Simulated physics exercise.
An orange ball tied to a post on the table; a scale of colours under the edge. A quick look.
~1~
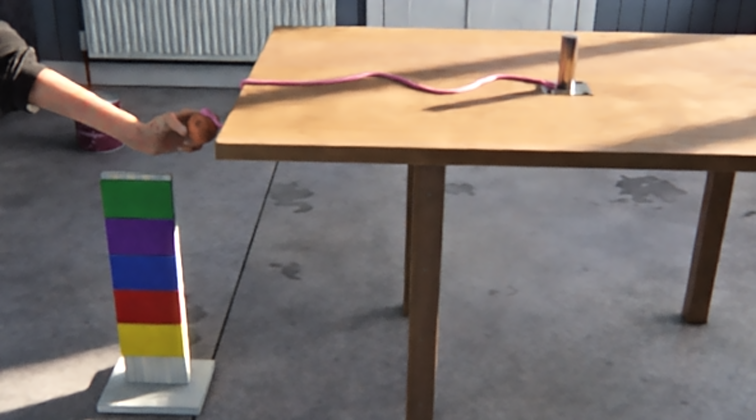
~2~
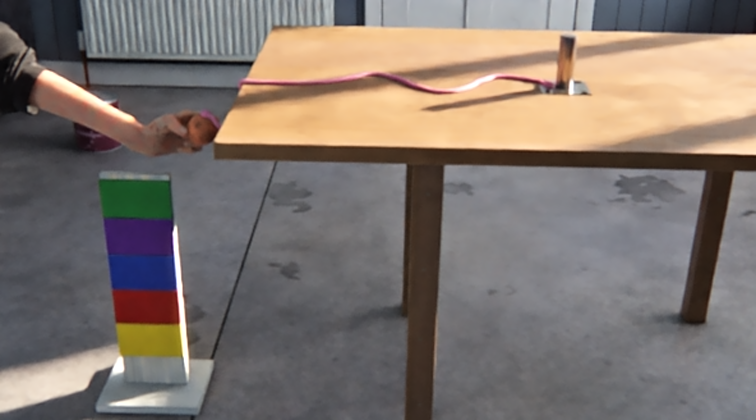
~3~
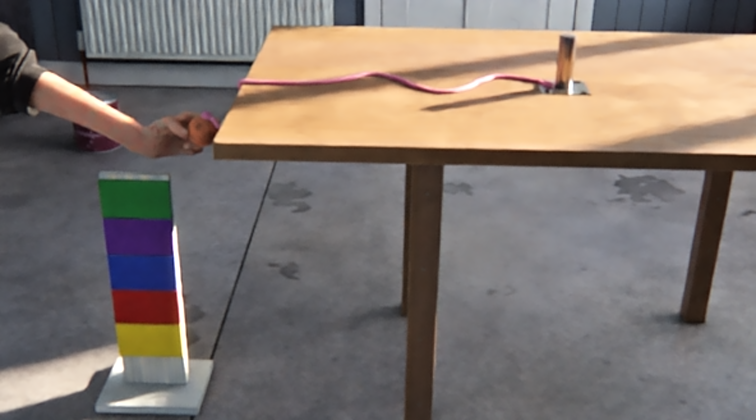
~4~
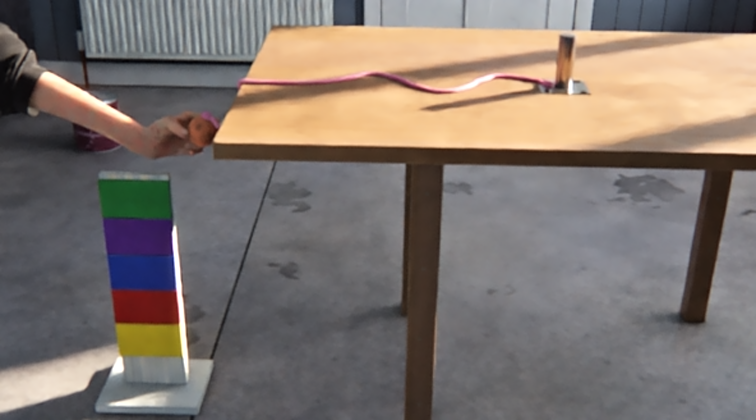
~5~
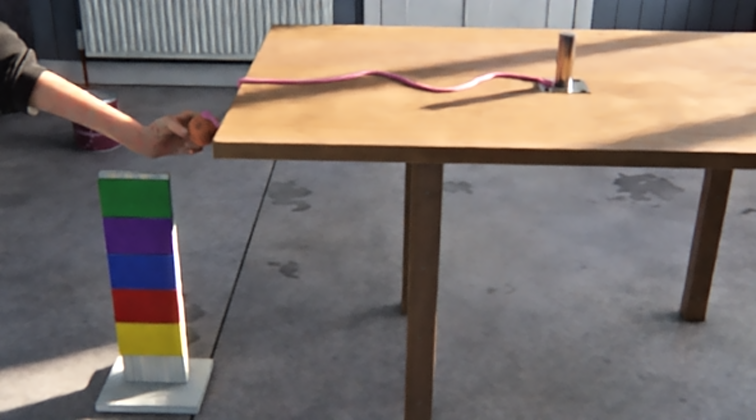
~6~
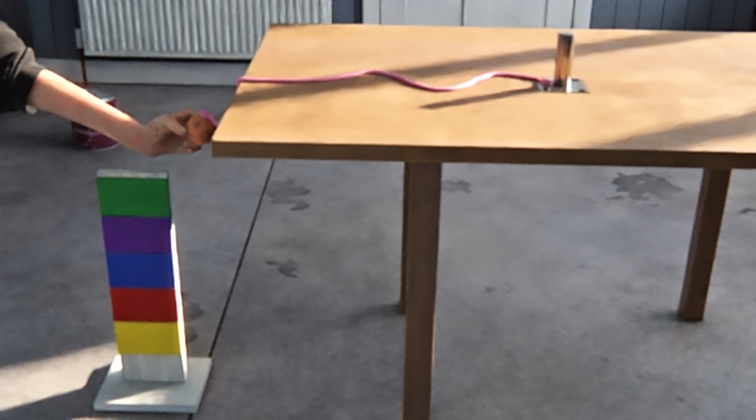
A hand holds an orange ball almost still beside the left edge of a wooden table, above an upright board of coloured bands, while a slack purple cord lies in gentle curves across the tabletop to a short post.
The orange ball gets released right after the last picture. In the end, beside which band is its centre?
Beside purple.
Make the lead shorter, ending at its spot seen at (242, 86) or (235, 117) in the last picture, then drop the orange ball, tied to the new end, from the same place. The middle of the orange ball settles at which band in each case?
Per try - 1: Above them all; 2: Green.
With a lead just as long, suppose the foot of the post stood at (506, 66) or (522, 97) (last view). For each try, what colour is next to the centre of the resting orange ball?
Answer, in order: Blue, blue.
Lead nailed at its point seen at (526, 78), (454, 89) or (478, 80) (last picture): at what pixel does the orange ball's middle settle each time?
Result per try (px, approx.): (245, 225); (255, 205); (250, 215).
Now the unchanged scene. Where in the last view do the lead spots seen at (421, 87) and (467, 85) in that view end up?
In that view they reach (381, 80) and (435, 82).
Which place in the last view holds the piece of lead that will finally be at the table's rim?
You'd find it at roughly (310, 81).
Soon after, ball near (283, 224); level with purple.
Then, ball near (238, 235); level with purple.
At rest, ball near (243, 237); level with purple. The lead holds its middle at purple.
